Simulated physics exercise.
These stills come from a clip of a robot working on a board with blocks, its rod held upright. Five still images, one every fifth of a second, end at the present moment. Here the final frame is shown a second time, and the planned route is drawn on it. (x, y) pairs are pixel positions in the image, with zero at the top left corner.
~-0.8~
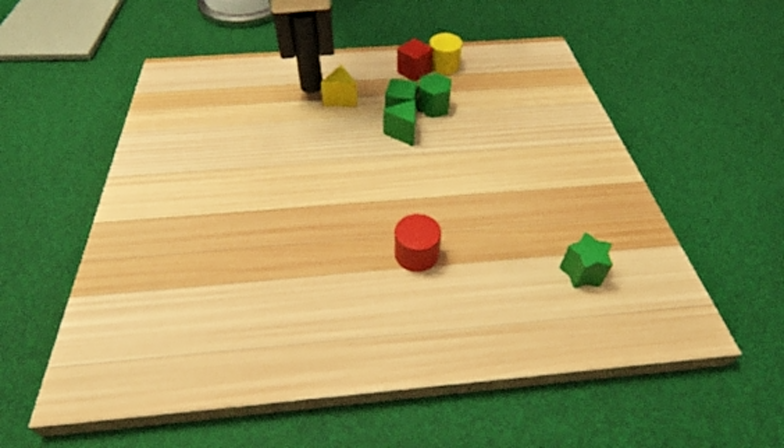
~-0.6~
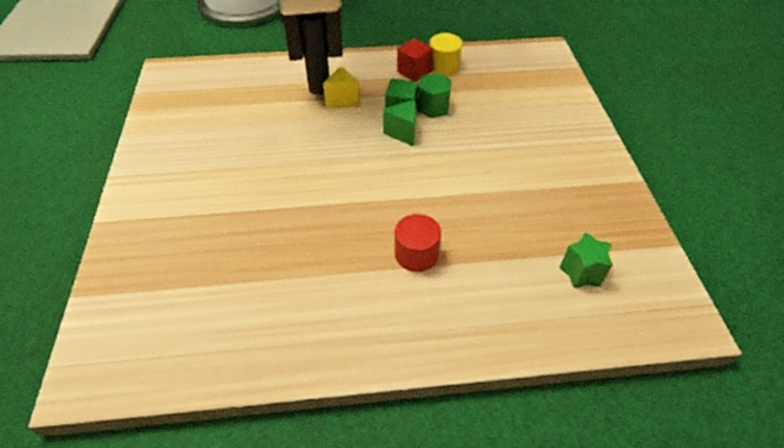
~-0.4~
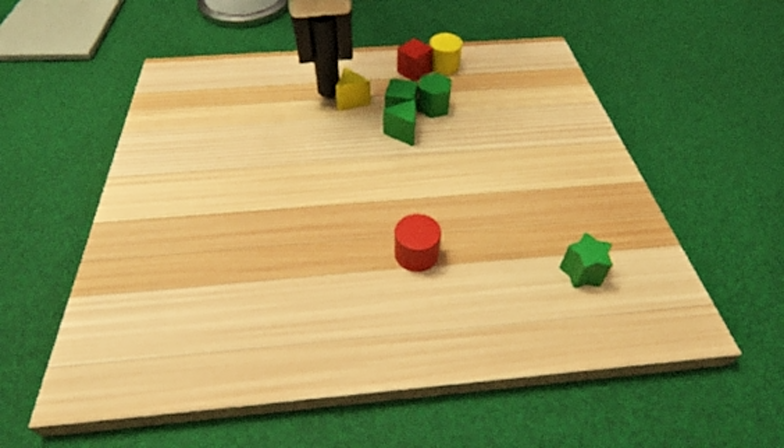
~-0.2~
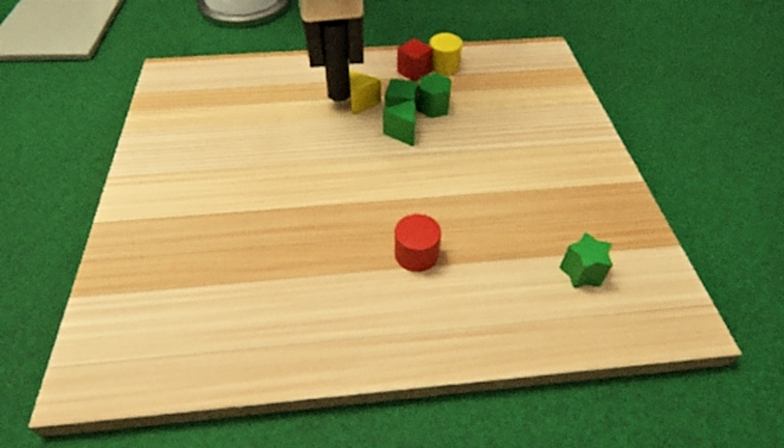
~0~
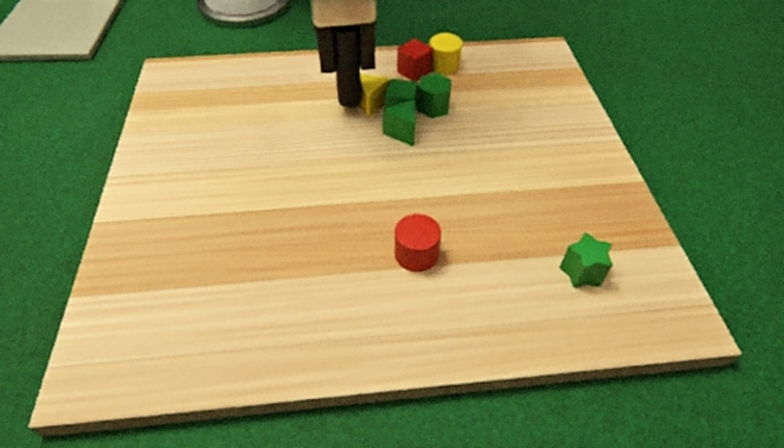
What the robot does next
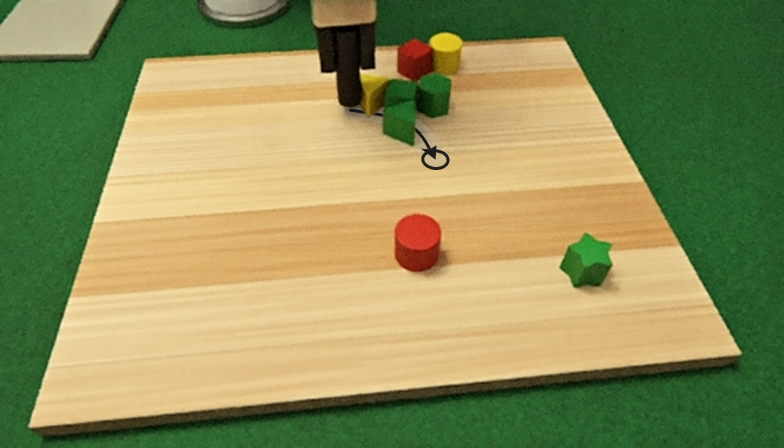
On a wooden board over a green surface, a robot's dark rod pushes a yellow triangular block a short way right toward a cluster of green blocks, while the red blocks, yellow cylinder and green star stay still.
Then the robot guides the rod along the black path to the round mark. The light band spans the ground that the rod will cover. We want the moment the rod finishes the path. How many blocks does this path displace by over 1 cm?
I'm going with three or more.
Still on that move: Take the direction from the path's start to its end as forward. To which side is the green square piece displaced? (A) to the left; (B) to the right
Choice A: To the left.
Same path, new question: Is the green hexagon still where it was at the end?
No, it doesn't check out.
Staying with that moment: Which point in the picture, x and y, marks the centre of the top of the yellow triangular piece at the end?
My prediction: (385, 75).
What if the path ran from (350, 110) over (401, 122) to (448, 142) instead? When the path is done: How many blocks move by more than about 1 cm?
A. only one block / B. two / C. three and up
The one that fits is C, three and up.
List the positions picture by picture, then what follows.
In the first picture, tip of the rod (312, 87), middles of tops, yellow triangular piece (339, 76), green square piece (402, 88), green triangular piece (404, 110), green hexagon (436, 83).
In the second picture, rod (320, 88), yellow triangular piece (341, 76).
In the third picture, rod (329, 91), yellow triangular piece (350, 78).
In the fourth picture, rod (339, 95), yellow triangular piece (361, 80).
In the fifth picture, rod (350, 100), yellow triangular piece (371, 81), green square piece (402, 88), green triangular piece (404, 110), green hexagon (436, 83).
The line goes from (350, 110) via (388, 116) and (419, 133), ending at (435, 159).
The first path, step by step. One third of the way, rod (390, 107); yellow triangular piece (386, 74), turned 30° anticlockwise; green square piece (416, 89), turned 25° anticlockwise; green hexagon (446, 82).
Two thirds of the way, rod (420, 124); yellow triangular piece (386, 74), turned 30° anticlockwise; green square piece (430, 89), turned 60° anticlockwise; green triangular piece (415, 125), turned 50° clockwise; green hexagon (455, 79).
At the end, rod (436, 150); yellow triangular piece (386, 74), turned 30° anticlockwise; green square piece (430, 89), turned 60° anticlockwise; green triangular piece (413, 140), turned 90° clockwise; green hexagon (455, 79).
